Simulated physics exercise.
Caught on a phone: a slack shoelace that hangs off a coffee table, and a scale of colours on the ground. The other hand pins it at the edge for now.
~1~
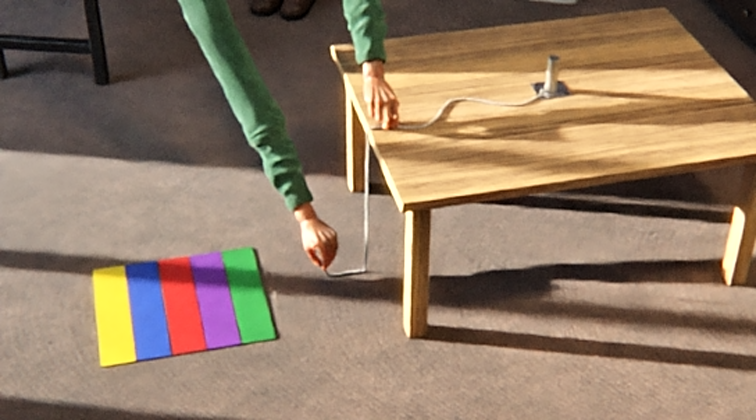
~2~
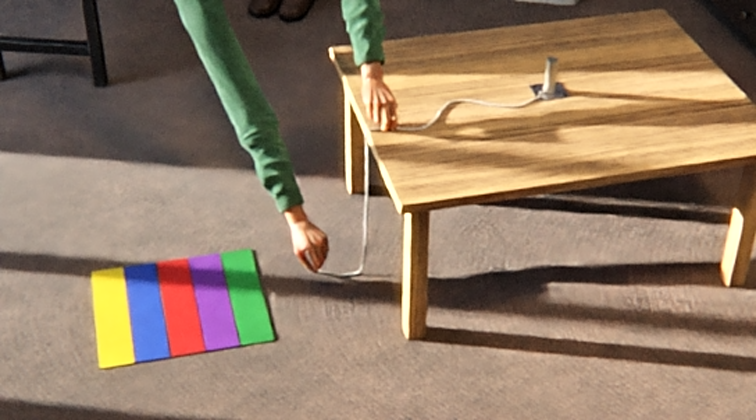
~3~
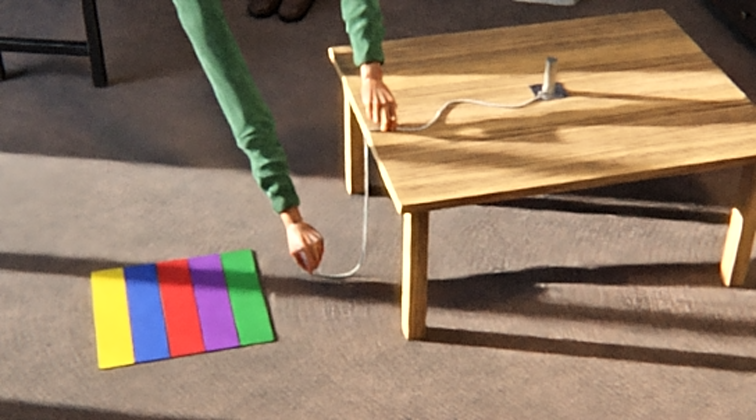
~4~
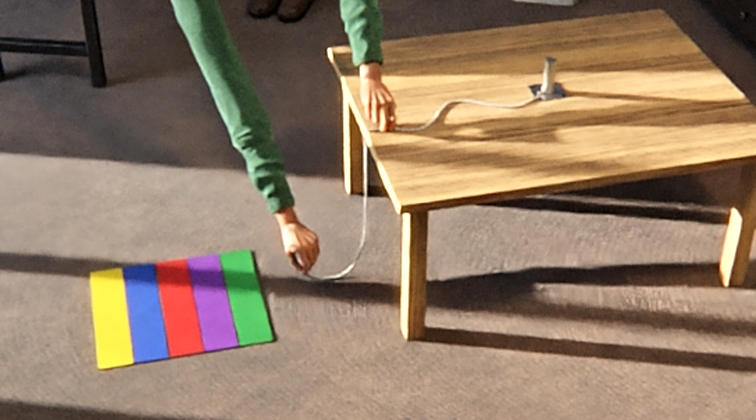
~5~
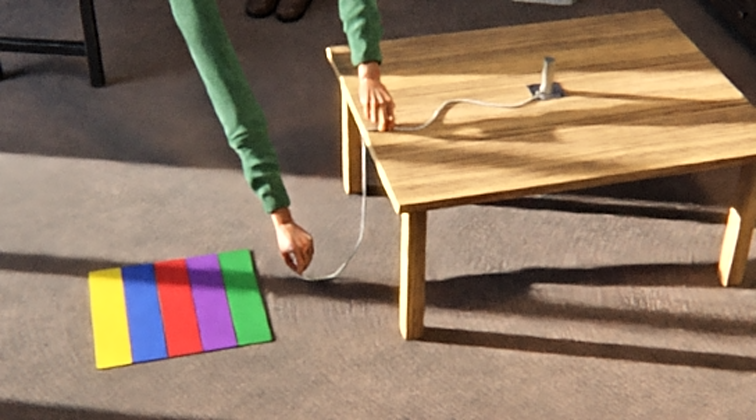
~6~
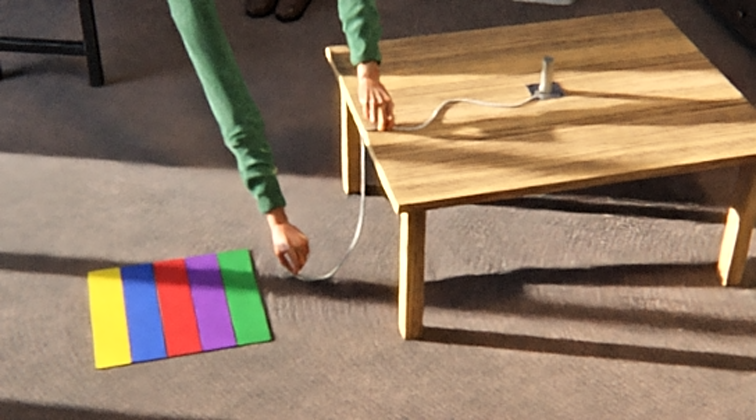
A hand slowly draws the hanging cord's end left while another pins it at the table's edge.
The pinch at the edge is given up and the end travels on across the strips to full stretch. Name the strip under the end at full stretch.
It halts on the red strip.
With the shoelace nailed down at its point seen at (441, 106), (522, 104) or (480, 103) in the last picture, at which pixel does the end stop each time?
The places are (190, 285), (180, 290) and (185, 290).
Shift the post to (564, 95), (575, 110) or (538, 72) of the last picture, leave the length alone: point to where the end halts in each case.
Near (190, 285), (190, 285) and (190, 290).
Soon after, end near (231, 281); over green.
After that, end near (194, 287); over purple.
At the stop, end near (172, 290); over red. Over red.
